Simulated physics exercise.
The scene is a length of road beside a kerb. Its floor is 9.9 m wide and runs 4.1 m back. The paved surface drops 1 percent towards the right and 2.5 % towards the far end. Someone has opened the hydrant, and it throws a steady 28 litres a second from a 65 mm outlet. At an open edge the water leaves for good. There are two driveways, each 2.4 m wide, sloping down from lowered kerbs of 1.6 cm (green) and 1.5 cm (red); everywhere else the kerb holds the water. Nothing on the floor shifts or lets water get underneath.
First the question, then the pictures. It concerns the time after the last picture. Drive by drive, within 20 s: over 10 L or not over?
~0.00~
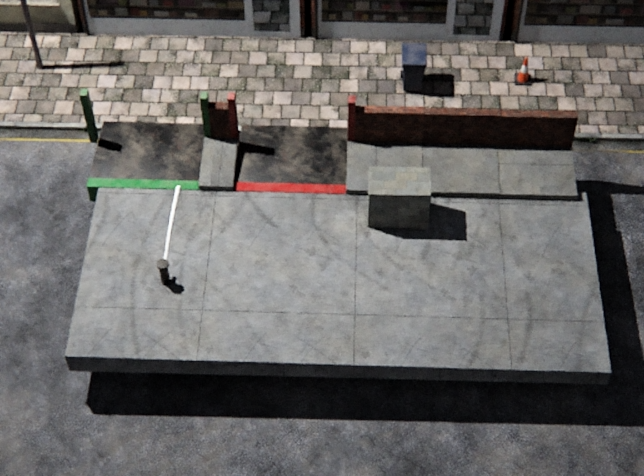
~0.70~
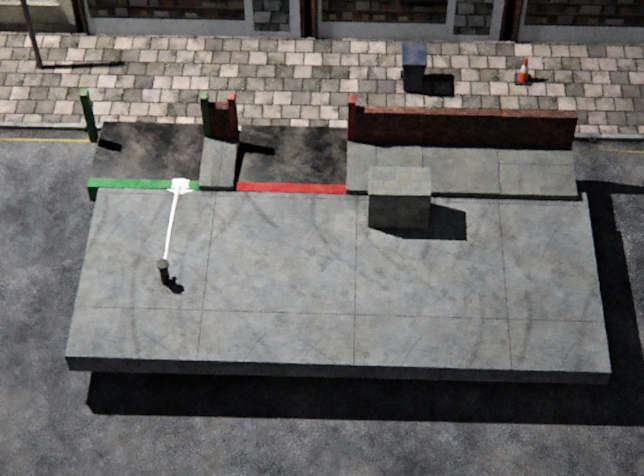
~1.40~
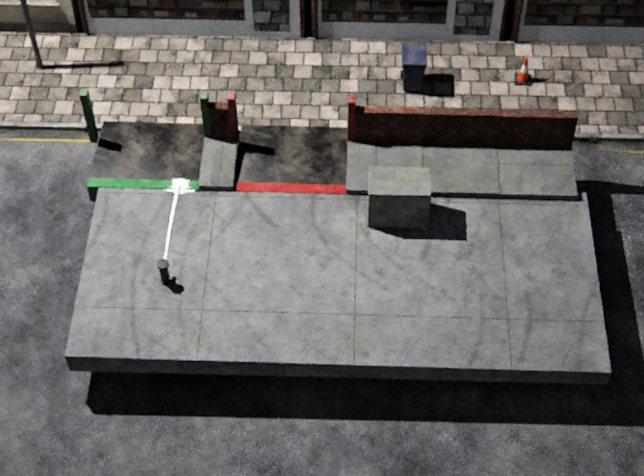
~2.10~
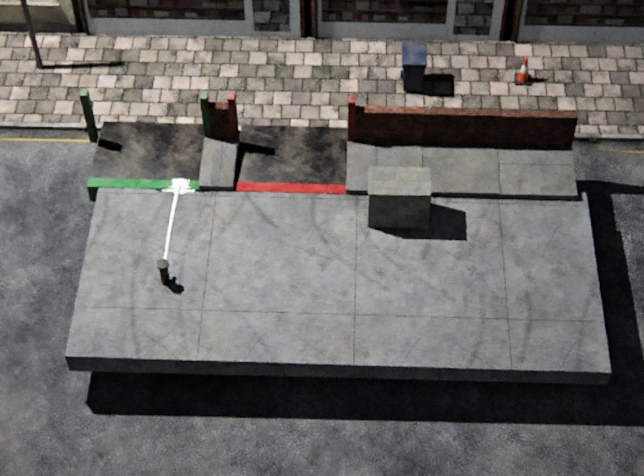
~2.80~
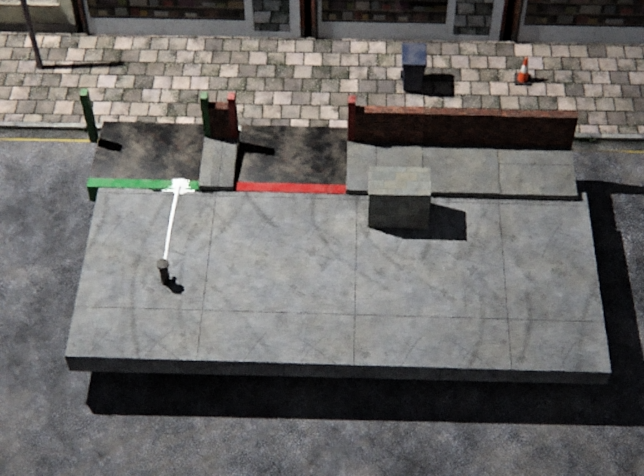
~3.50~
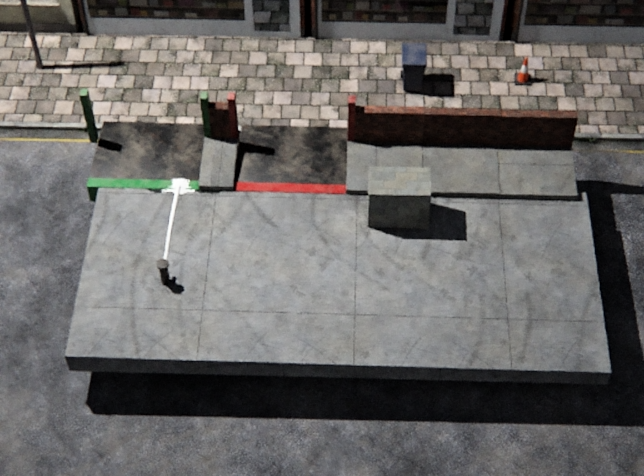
As I see it, looks like the green driveway overshoots it. Looks like the red driveway undershoots it.
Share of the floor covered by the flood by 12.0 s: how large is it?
Roughly 0 per cent of the floor is wet.
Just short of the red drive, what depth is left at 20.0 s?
0.4 cm.
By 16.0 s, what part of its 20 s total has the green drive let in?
I'd say close to 80 in a hundred.
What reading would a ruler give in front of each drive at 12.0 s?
Depths in centimetres: Green 0.4, red 0.2.
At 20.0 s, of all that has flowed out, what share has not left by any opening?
I'd put it at around 0 per cent.
After 5.0 s water covers under 5 % of the floor and is deepest (2 cm) near (177, 187); green driveway not reached, red driveway not reached.
After 8.0 s water covers under 5 % of the floor and is deepest (2 cm) near (177, 187); green driveway not reached, red driveway not reached.
After 12.0 s water covers under 5 % of the floor and is deepest (2 cm) near (177, 187); green driveway not reached, red driveway not reached.
After 16.0 s water covers under 5 % of the floor and is deepest (2 cm) near (177, 187); green driveway not reached, red driveway not reached.
After 20.0 s water covers under 5 % of the floor and is deepest (2 cm) near (177, 187); green driveway not reached, red driveway not reached.
